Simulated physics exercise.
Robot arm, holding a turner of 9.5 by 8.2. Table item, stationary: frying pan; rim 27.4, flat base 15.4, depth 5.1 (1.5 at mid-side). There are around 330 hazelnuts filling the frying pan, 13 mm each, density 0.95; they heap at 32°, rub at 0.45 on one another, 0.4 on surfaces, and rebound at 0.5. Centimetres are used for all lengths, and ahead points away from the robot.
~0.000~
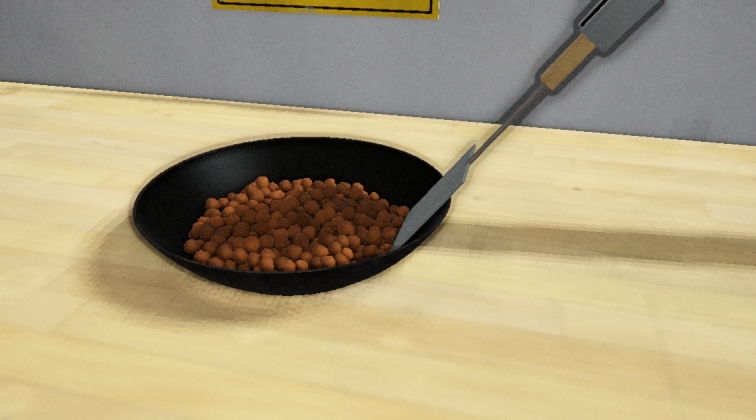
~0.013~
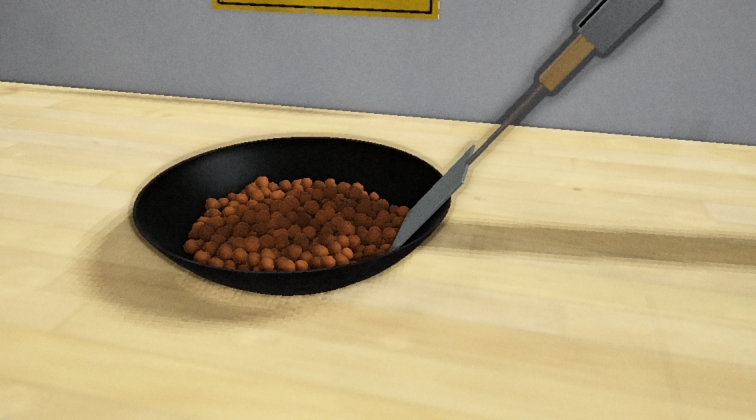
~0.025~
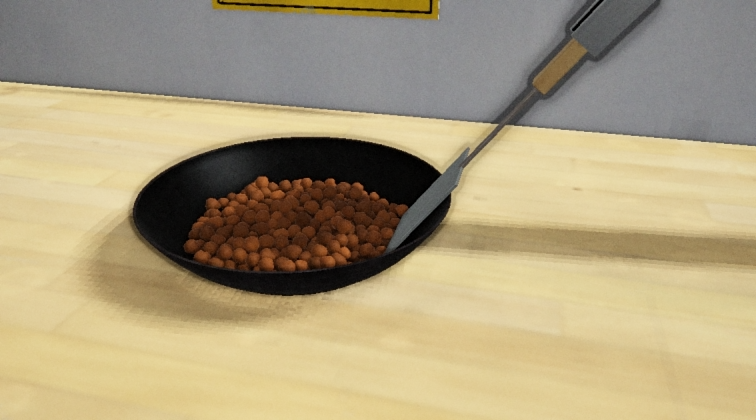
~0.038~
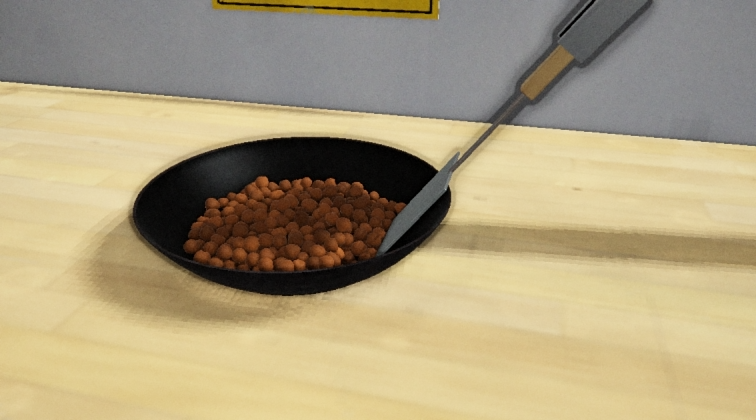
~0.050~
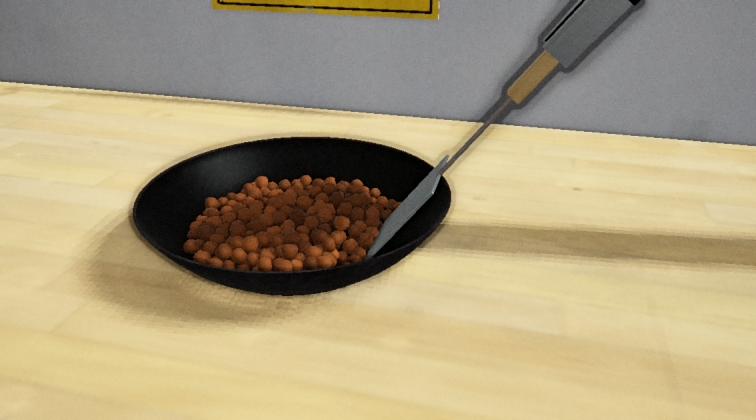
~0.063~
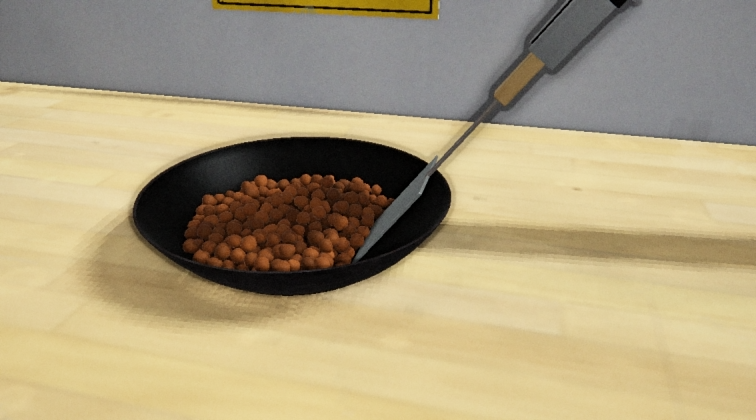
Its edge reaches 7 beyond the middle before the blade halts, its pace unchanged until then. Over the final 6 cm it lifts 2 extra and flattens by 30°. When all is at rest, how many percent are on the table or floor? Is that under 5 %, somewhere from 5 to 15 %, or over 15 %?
It is under 5 %.
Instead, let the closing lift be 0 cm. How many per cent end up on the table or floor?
About 0 %.
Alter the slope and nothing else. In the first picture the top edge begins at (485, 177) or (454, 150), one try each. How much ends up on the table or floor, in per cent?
About 5% and 0%.
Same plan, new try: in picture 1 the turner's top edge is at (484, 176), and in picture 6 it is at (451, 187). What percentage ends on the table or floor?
Roughly 0 %.
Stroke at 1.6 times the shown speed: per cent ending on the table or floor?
Estimate: Approx. 10 %.
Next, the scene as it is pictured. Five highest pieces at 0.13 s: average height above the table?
4 cm.
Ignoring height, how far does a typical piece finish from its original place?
Near 4 cm, measured level.
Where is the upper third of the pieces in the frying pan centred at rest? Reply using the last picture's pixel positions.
Close to pixel (211, 191).
After 0.13 s, sloping 53°, highest piece 5 above the table; 328 in the frying pan.
After 0.19 s, sloping 42°, highest piece 6 above the table; 328 in the frying pan.
After 0.42 s, sloping 23°, highest piece 6 above the table; 325 in the frying pan, 3 on the table or floor.
After 1.47 s, sloping 23°, highest piece 6 above the table; 325 in the frying pan, 3 on the table or floor.
In the end, 325 in the frying pan, 3 on the table or floor. That is 1 % on the table or floor.
